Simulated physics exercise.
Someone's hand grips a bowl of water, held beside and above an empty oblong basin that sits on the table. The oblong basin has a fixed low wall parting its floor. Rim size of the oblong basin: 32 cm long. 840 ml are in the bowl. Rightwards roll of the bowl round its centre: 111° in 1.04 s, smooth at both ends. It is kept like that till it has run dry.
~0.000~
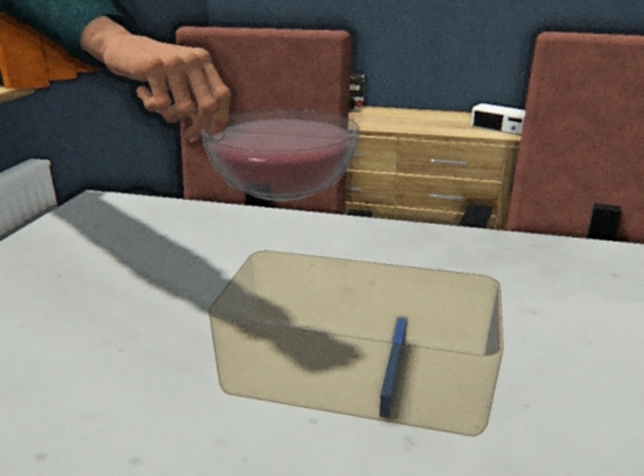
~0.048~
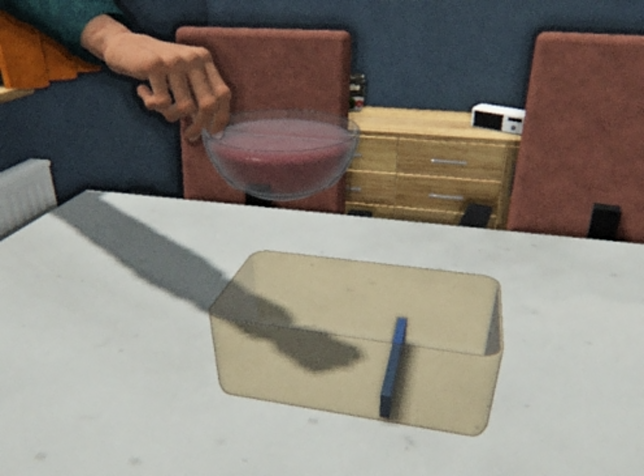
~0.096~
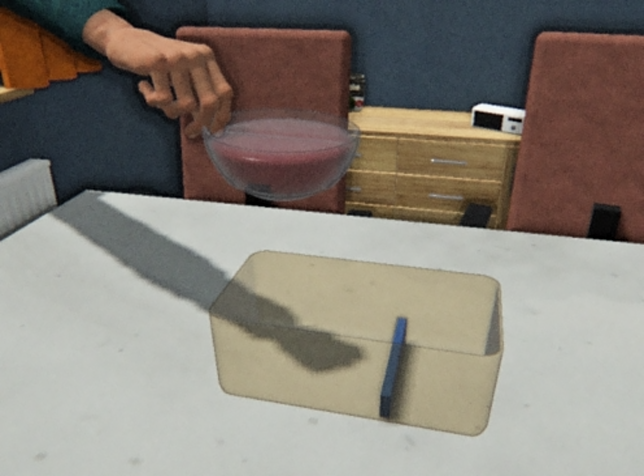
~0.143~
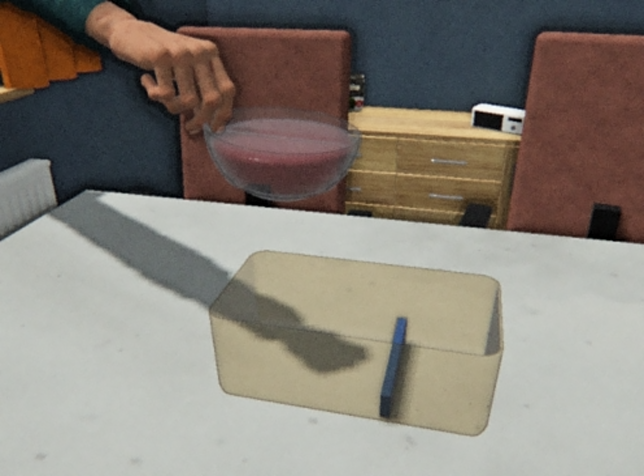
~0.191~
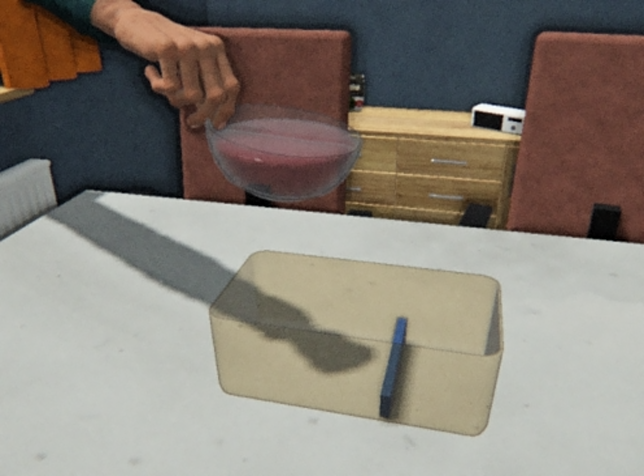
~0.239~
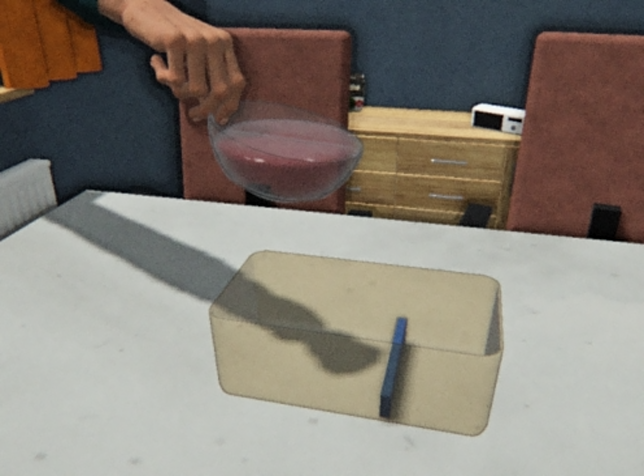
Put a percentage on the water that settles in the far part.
Roughly 56 per cent ends up there.
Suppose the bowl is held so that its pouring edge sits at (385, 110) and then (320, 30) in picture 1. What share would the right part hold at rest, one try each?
65 per cent first, 45 per cent second.
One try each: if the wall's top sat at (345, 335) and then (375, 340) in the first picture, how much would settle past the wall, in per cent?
Some 90 in a hundred, then some 75 in a hundred.
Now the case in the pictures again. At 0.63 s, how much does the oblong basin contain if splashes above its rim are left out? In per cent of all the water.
Roughly 28 percent.
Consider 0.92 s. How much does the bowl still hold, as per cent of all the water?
About 0 percent.
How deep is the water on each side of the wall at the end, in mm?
Left part about 12 mm deep, right part about 28 mm deep.
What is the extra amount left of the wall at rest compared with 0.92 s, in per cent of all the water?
Roughly 7 percent.
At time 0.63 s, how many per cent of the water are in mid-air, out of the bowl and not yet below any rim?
About 44 per cent.
Then, 0.63 s in, the tilt is 73° and 26 per cent is still to pour, 3 is left of the wall and 26 right of it.
Then, 0.92 s in, the tilt is 107° and 0 per cent is still to pour, 36 is left of the wall and 60 right of it.
Then, 1.22 s in, the tilt is 111° and 0 per cent is still to pour, 42 is left of the wall and 57 right of it.
Then, 1.54 s in, the tilt is 111° and 0 per cent is still to pour, 42 is left of the wall and 57 right of it.
Finally, 43 per cent lies left of the wall, 56 right of it and 1 outside.
